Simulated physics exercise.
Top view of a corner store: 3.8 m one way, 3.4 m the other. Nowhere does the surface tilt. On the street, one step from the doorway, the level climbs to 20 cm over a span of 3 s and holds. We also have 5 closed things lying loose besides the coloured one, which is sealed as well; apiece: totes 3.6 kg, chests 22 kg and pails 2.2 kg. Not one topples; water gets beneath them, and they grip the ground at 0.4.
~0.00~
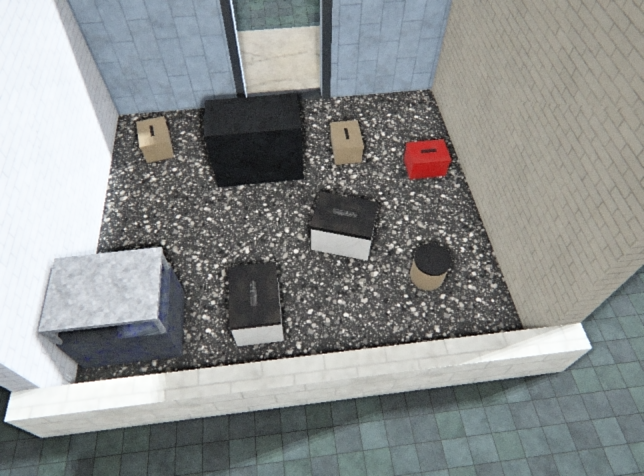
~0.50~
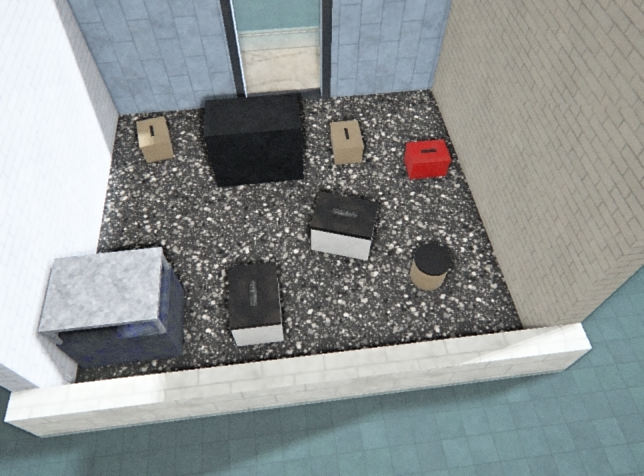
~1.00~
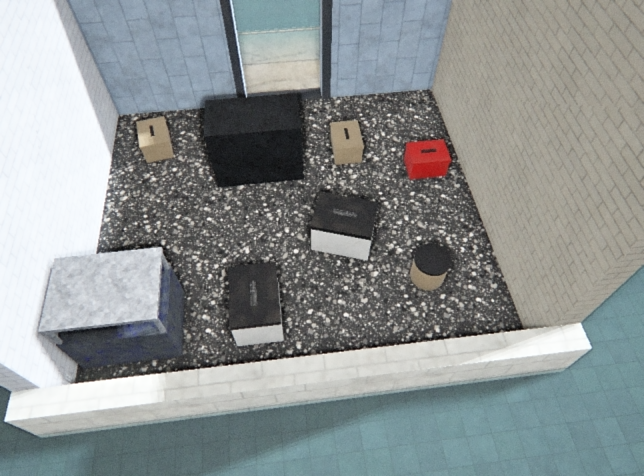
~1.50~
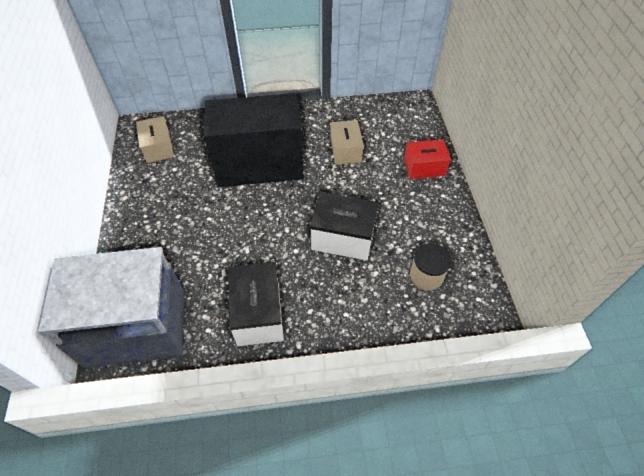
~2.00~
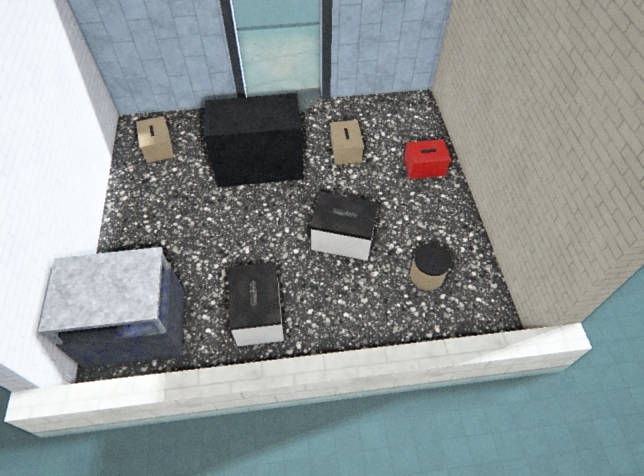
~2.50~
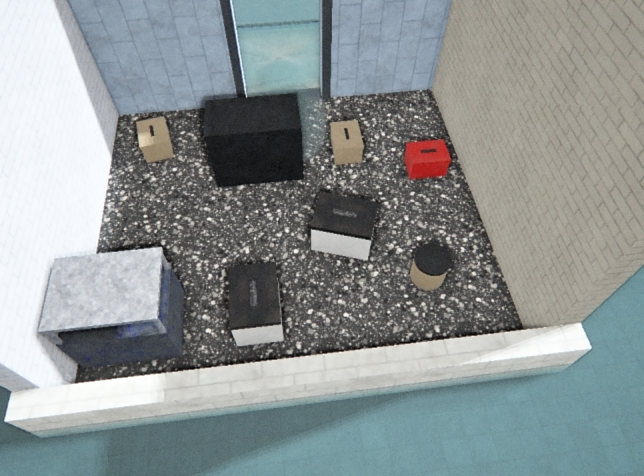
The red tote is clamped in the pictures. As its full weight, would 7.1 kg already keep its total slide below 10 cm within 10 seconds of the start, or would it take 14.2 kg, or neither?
It would take 14.2 kg.
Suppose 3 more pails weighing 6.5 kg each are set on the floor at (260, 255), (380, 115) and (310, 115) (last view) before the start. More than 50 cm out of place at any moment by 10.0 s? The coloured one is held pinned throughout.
One by one: Not far enough, not far enough and too far.
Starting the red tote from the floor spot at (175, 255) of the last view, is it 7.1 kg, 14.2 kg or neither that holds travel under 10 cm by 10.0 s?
So heavier weight required.
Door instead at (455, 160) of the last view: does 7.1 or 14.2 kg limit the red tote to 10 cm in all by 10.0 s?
Okay, so both masses fail.
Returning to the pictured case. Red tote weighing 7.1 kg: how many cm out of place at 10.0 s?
Shift: Roughly 200 cm.
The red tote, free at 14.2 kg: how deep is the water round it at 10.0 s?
9 cm, roughly.
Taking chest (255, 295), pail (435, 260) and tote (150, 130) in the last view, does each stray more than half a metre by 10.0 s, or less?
Taking them in order: Within the mark, beyond the mark and beyond the mark.
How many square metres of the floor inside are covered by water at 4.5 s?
6.0 m2.
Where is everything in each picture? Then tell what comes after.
The red tote at (429, 151), on the bottom; water covers 0.0 m2; 0 of 6 have shifted, in the first picture.
The red tote at (429, 151), on the bottom; water covers 0.0 m2; 0 of 6 have shifted, in the second picture.
The red tote at (429, 151), on the bottom; 0.0 m2 under water; 0 of 6 have shifted, in the third picture.
The red tote at (429, 151), on the bottom; 0.0 m2 under water; 0 of 6 have shifted, in the fourth picture.
The red tote at (429, 151), on the bottom; water covers 0.1 m2; 0 of 6 have shifted, in the fifth picture.
The red tote at (429, 151), on the bottom; 0.7 m2 under water; 0 of 6 have shifted, in the sixth picture.
After 3.5 s the red tote would be 0 cm from its start with 7.1 kg and 0 cm from its start with 14.2 kg; 0 cm of water round it then.
After 4.5 s the red tote would be 11 cm from its start with 7.1 kg and 0 cm from its start with 14.2 kg; 4 cm of water round it then.
After 7.0 s the red tote would be 147 cm from its start with 7.1 kg and 0 cm from its start with 14.2 kg; 6 cm of water round it then.
After 10.0 s the red tote would be 212 cm from its start with 7.1 kg and 0 cm from its start with 14.2 kg; 9 cm of water round it then.
